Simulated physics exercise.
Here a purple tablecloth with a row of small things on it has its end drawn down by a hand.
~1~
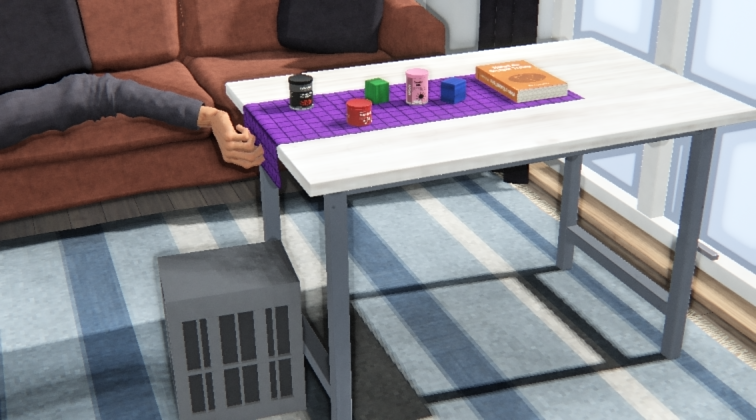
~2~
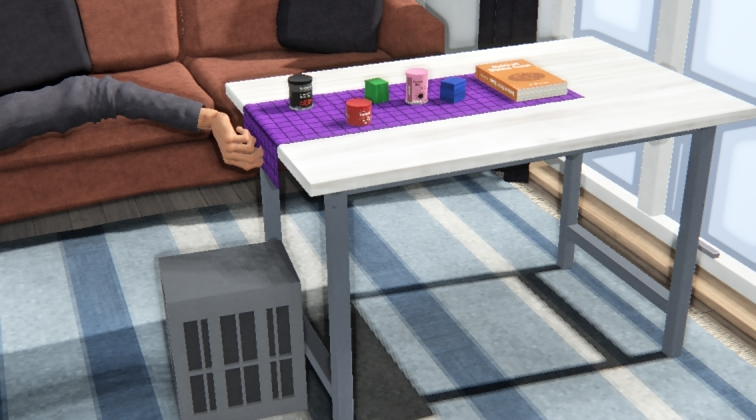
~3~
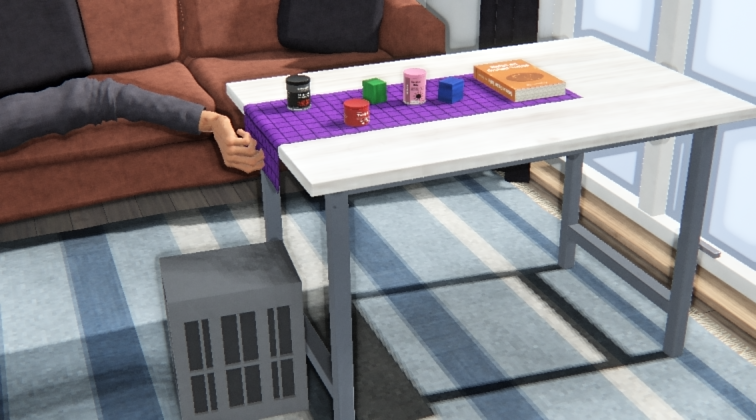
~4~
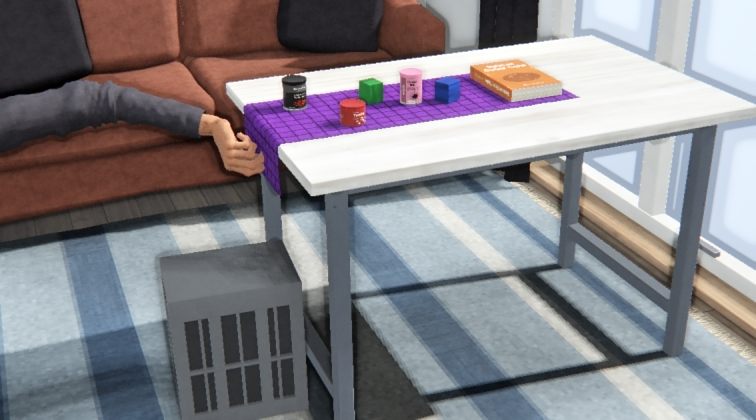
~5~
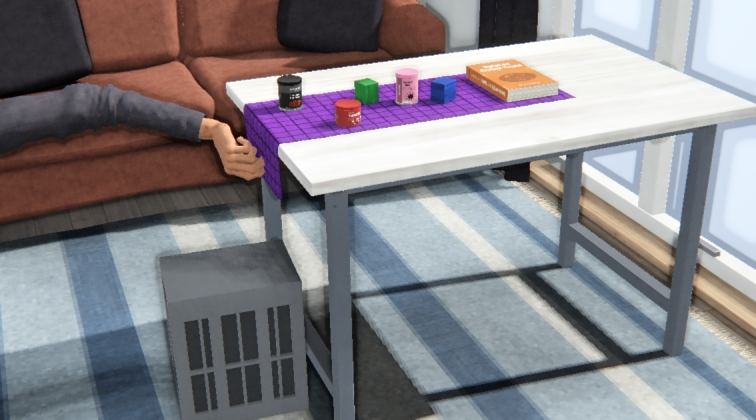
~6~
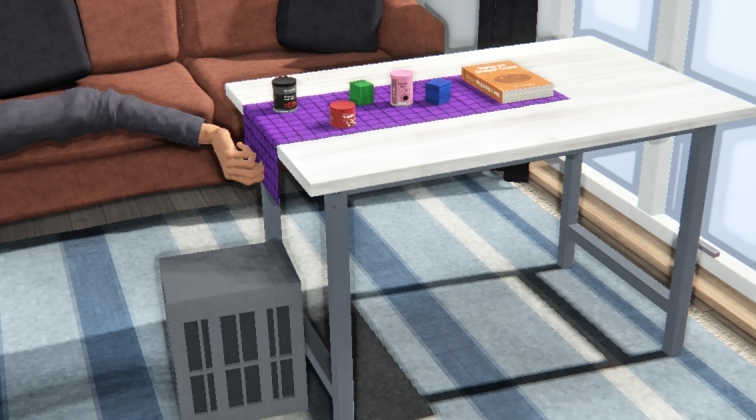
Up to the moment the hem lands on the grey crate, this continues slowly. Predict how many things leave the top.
I predict two.
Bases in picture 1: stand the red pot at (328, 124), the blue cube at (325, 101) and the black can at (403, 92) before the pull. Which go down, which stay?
Outcome: The red pot is gone, the blue cube is gone, the black can is still in place.
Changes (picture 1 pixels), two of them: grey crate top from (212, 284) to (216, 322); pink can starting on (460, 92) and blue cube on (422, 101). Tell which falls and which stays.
The pink can stays aboard, and the blue cube stays aboard.
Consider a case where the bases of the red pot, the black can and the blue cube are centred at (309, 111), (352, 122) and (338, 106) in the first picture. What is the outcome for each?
So the red pot leaves the top, the black can leaves the top, and the blue cube leaves the top.
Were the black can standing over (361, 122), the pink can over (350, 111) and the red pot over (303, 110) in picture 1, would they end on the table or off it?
As for the black can, it goes off; the pink can goes off; the red pot goes off.
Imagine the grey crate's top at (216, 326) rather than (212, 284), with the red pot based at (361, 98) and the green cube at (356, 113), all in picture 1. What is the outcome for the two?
The red pot is lost, the green cube is lost.
Early on, hem near (265, 244); black can gone.
Midway, hem on the crate; black can and red pot gone.
Finally, hem on the crate; black can and red pot gone. It carries off two.
